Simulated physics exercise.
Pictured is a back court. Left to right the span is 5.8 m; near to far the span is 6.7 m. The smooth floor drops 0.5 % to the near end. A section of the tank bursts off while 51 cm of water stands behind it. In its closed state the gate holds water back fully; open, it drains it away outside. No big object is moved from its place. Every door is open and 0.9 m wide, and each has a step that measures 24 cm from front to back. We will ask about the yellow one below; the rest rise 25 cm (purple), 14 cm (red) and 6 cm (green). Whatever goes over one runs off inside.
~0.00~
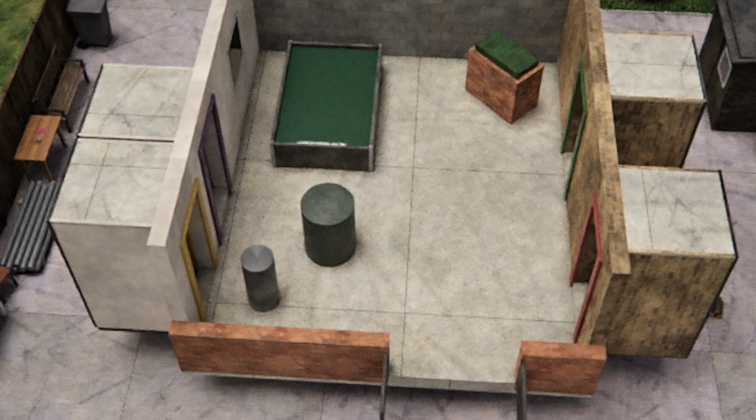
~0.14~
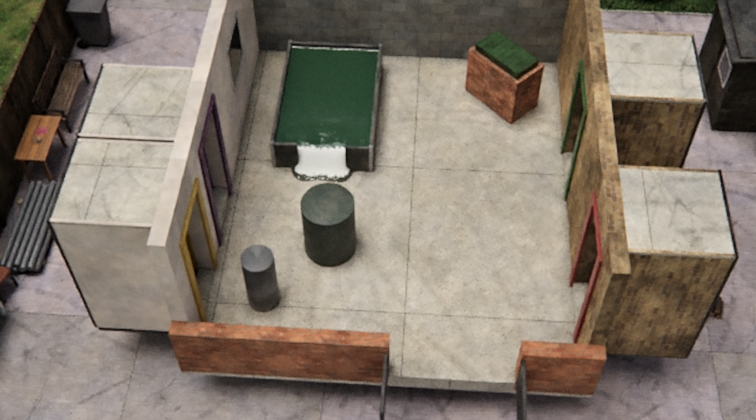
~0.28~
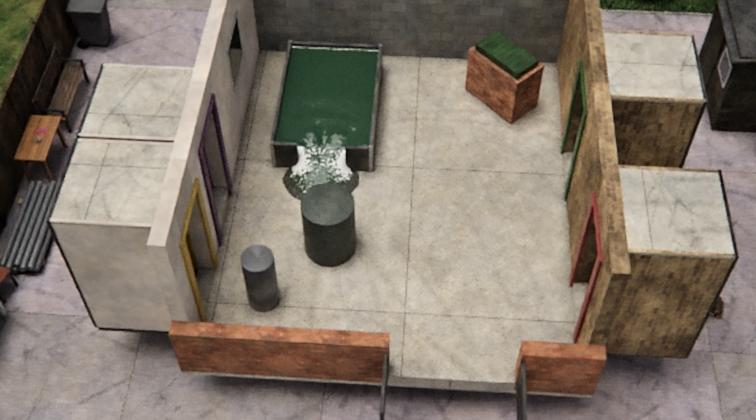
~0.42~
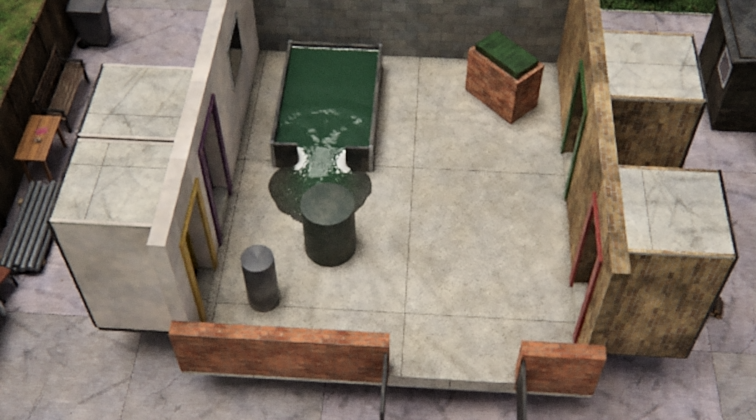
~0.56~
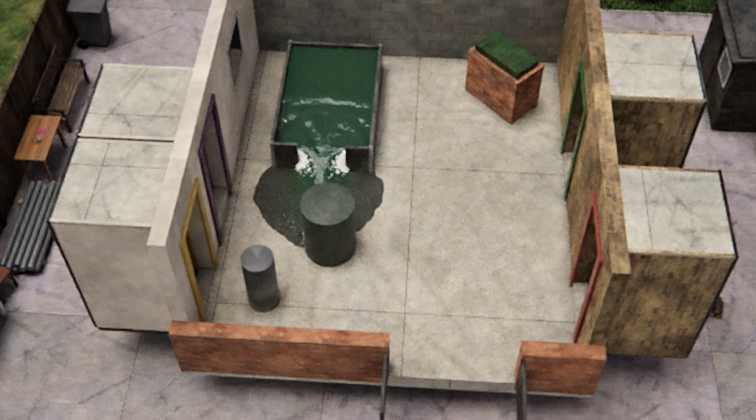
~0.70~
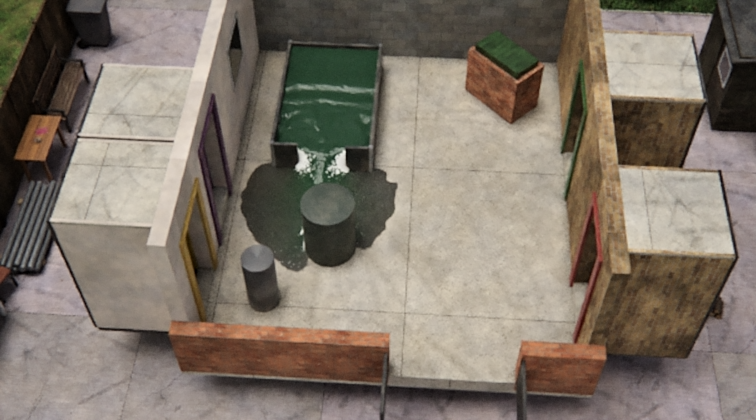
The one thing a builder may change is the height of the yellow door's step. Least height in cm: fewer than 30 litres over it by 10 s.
Approx. 13.5 cm.
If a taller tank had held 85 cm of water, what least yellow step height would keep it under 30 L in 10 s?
The step needs to be some 25 cm.
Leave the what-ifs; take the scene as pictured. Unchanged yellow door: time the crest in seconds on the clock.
At roughly 2.6 s.
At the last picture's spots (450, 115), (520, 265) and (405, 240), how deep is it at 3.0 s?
In order: Around 0, 2 and 5 cm.
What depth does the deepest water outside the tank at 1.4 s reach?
I'd put it near 29 cm.
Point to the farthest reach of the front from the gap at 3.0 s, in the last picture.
(575, 351).
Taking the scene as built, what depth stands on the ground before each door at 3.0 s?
Purple door 10 cm, red door 7 cm, green door 0 cm, yellow door 16 cm.
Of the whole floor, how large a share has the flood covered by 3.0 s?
About 50 per cent.
After 1.4 s water covers 20 % of the floor, deepest (29 cm) near (320, 224); it has not reached the yellow door.
After 3.0 s water covers 50 % of the floor, deepest (28 cm) near (198, 350); 16 cm at the yellow door, 47 litres in over its 7 cm step.
After 10.0 s water covers 85 % of the floor, deepest (10 cm) near (204, 320); 9 cm at the yellow door, 128 litres in over its 7 cm step.
At the yellow door as built, the water arrived by 1.5 s and peaked near 17 cm at 2.6 s.
Run again over the same 10 s with other heights there, 44 litres in over 12 cm, 12 litres over 16 cm. The limit of 30 litres is kept from about 13.5 cm up.
